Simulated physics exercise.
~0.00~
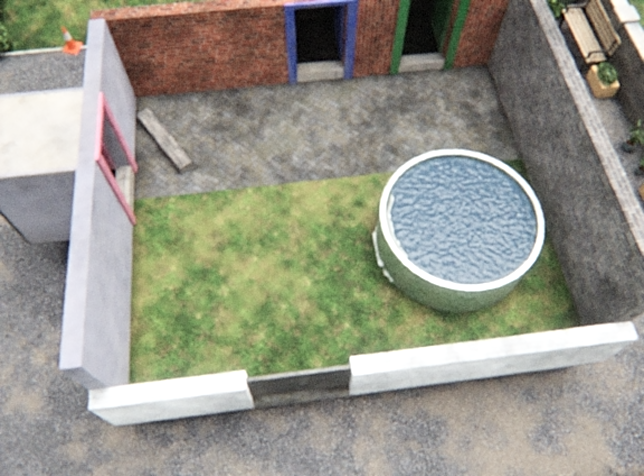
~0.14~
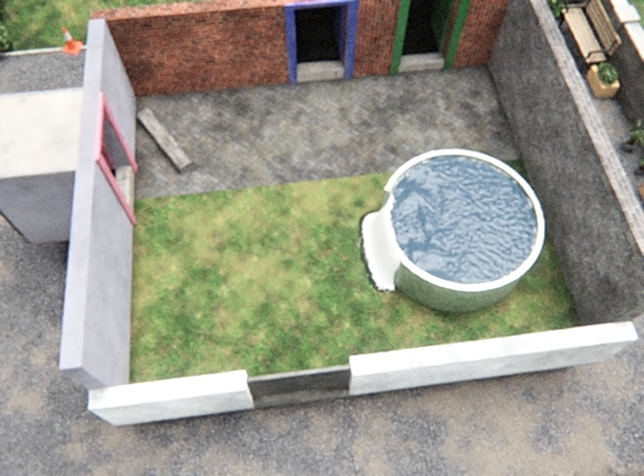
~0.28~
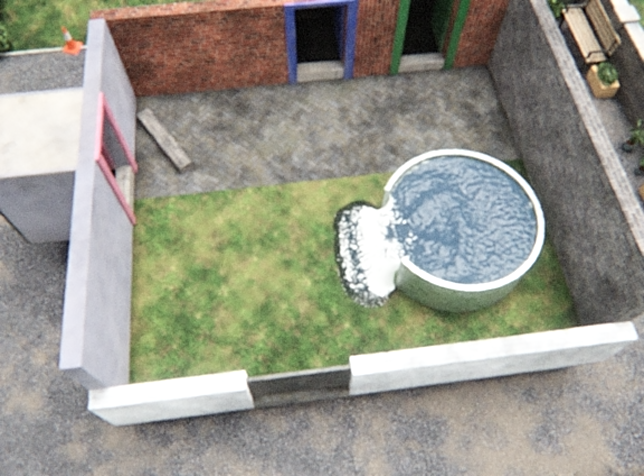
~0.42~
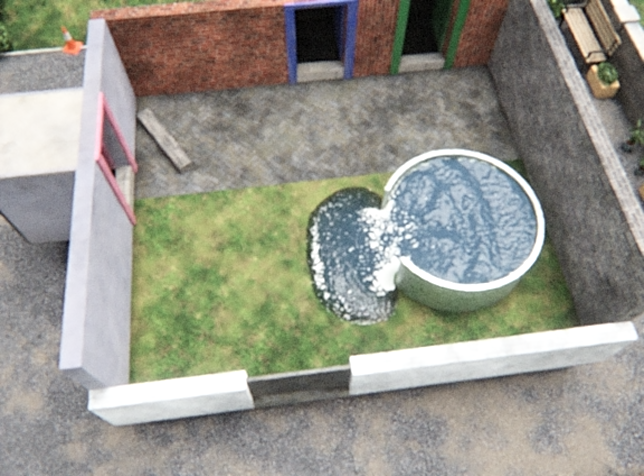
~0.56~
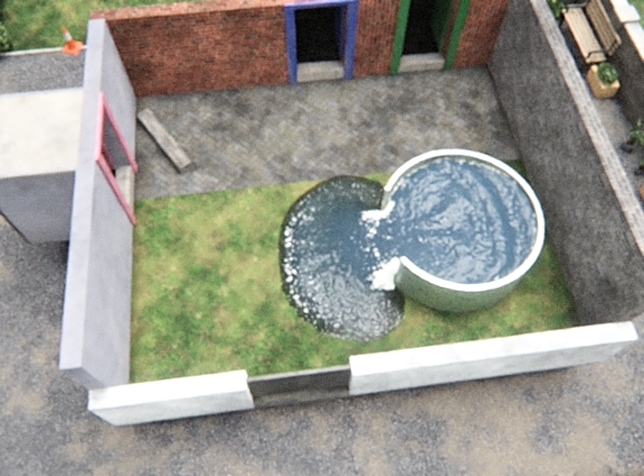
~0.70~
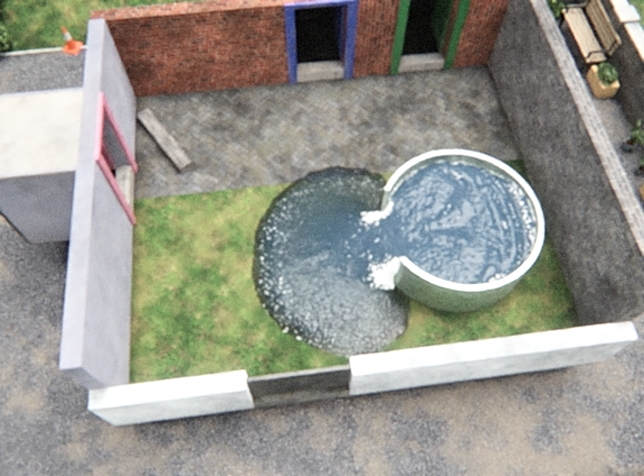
Water bursts from the left side of a round pool and spreads across the walled lawn.
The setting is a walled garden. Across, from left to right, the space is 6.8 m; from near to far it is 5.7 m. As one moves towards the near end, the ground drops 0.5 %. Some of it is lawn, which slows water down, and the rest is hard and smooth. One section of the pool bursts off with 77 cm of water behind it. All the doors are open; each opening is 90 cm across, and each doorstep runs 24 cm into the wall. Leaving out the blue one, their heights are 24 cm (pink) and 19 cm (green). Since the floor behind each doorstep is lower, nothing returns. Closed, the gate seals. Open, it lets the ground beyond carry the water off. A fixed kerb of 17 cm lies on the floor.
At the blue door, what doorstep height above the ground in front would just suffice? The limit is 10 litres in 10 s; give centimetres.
7.5 cm.
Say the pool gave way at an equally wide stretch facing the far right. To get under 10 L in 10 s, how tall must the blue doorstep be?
Close to 7.5 cm at the least.
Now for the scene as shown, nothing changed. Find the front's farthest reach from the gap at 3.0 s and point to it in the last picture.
Around pixel (137, 102).
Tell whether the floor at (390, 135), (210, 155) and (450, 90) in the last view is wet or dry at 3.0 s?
Untouched; soaked; untouched.
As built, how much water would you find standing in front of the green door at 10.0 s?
About 5.5 cm.
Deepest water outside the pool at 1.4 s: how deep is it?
Roughly 32 cm.
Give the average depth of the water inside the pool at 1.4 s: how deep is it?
It averages close to 50 centimetres.
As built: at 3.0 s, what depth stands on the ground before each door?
Lab note, cm: Blue 0; pink 18; green 0.
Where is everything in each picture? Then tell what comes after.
Still water, 77 cm deep, in the pool at (460, 218); the blue door at (321, 39) is dry, in the first frame.
Water pours out at (383, 243) and has run 0.3 m, to (375, 282); about 9 cm deep outside, 77 cm at the back, in the second frame.
Water pours out at (382, 243) and has run 0.7 m, to (354, 296); about 12 cm deep outside, 77 cm at the back, in the third frame.
Water pours out at (382, 244) and has run 1.2 m, to (318, 289); about 10 cm deep outside, 77 cm at the back, in the fourth frame.
The front is at (286, 282), 1.6 m from the gap at (382, 245); 3.9 m2 of floor is wet, 75 cm left at the back, in the fifth frame.
The gap is at (382, 244), the front 2.0 m out at (260, 285); the back of the pool holds 67 cm; 2.1 m in a straight line remain to the blue door at (321, 39), in the sixth frame.
After 1.4 s water covers 35 % of the floor, deepest (32 cm) near (370, 259); it has not reached the blue door.
After 3.0 s water covers 65 % of the floor, deepest (31 cm) near (131, 330); it has not reached the blue door.
After 10.0 s water covers 100 % of the floor, deepest (12 cm) near (509, 142); 8 cm at the blue door, 0 litres in over its 23 cm doorstep.
At the blue door as built, the water arrived by 3.4 s and peaked near 10 cm at 7.4 s.
Run again over the same 10 s with other heights there, 17 litres in over 6.5 cm, 4 litres over 8.5 cm. The limit of 10 litres is kept from about 7.5 cm up.
